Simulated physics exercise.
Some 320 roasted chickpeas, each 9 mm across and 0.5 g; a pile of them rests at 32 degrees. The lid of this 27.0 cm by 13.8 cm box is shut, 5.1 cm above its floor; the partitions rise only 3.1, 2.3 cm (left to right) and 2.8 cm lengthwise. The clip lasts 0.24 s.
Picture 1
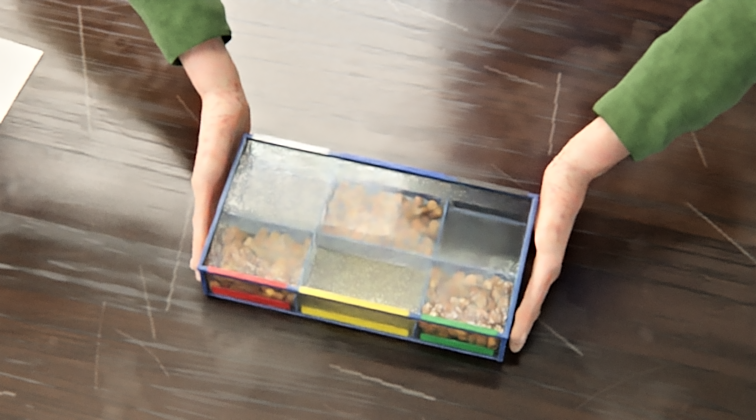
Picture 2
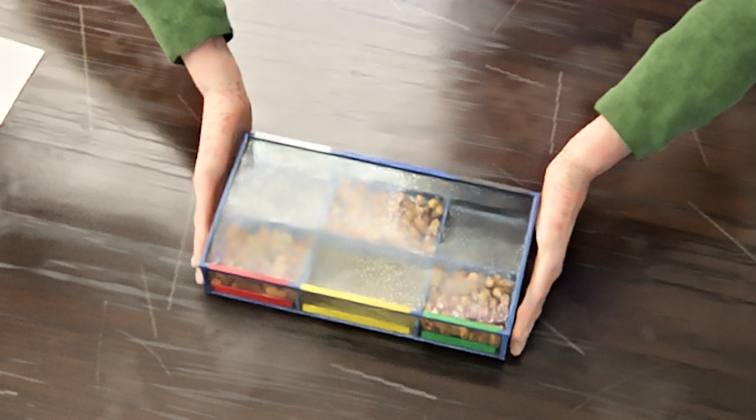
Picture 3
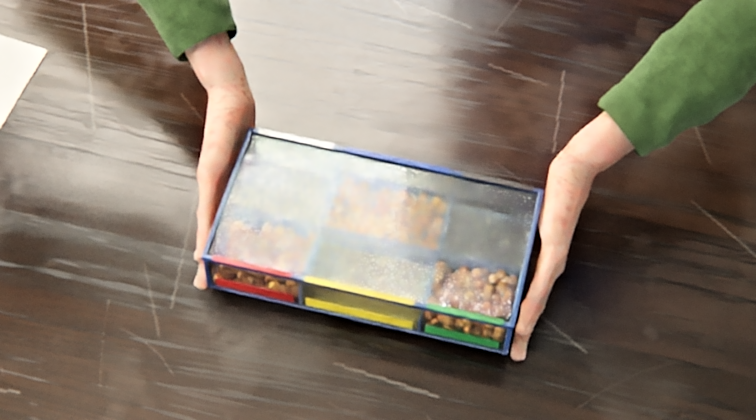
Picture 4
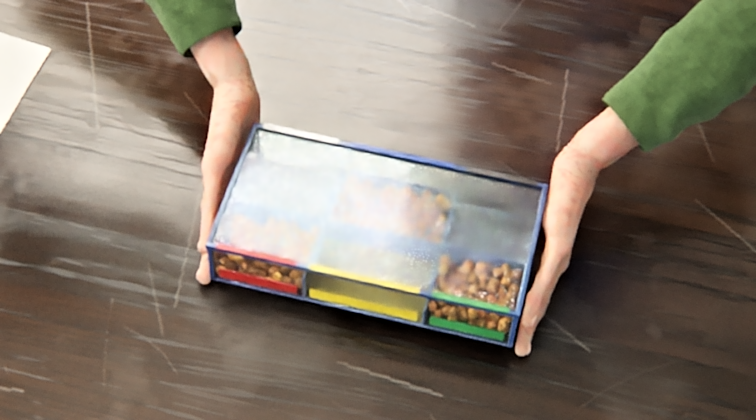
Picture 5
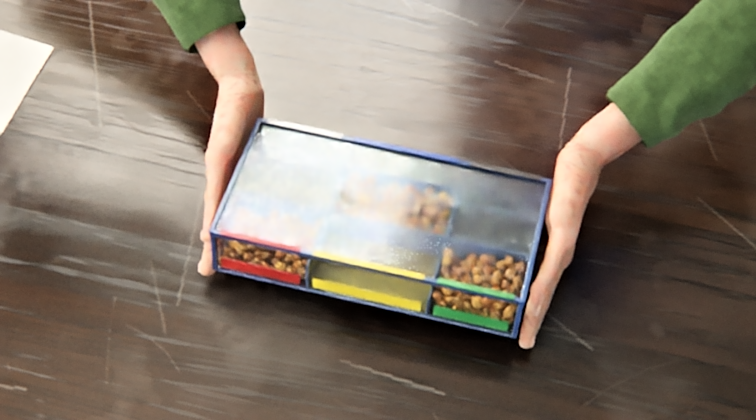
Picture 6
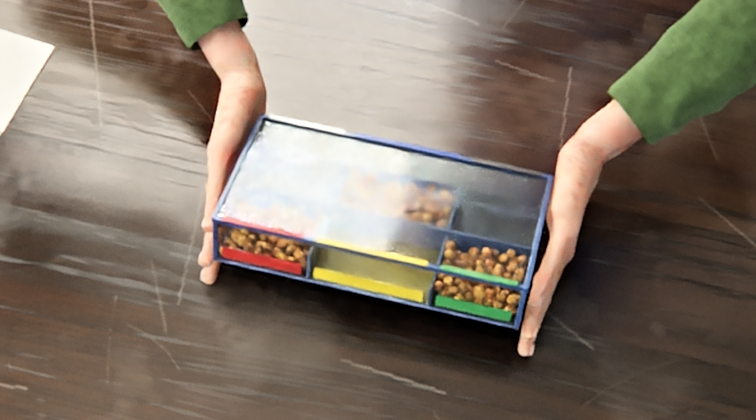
On a scratched dark wooden tabletop, two hands in green sleeves hold a closed, clear-lidded compartment box of small round brown pieces by its sides, gradually raising its front edge so it tilts backward and slightly to the right.
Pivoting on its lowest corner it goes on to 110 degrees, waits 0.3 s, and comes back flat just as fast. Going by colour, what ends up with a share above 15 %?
Red: No, blue: Yes, green: No, yellow: No, white: Yes, black: Yes.
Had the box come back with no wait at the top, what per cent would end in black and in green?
Black 30, green 0.
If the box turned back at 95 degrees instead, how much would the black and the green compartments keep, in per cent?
Black 25, green 10.
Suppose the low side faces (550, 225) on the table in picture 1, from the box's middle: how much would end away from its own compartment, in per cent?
Some 60 per cent.
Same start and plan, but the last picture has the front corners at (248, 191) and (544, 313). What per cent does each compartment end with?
Red 5; blue 15; green 30; yellow 0; white 0; black 55.
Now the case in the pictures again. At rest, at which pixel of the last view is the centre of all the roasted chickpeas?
Around (401, 199).
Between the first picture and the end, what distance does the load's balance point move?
Roughly 6.0 cm.
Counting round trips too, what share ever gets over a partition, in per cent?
Some 65 per cent.
Then, 1.21 s after the last picture, tilt 110 degrees; blue 40 %, white 25 %, black 30 %.
Then, 2.02 s after the last picture, tilt 56 degrees; blue 40 %, white 30 %, black 30 %.
Then, 2.84 s after the last picture, tilt 0 degrees; blue 40 %, white 30 %, black 30 %.
In the end, red 0 %, blue 40 %, green 0 %, yellow 0 %, white 30 %, black 30 %.
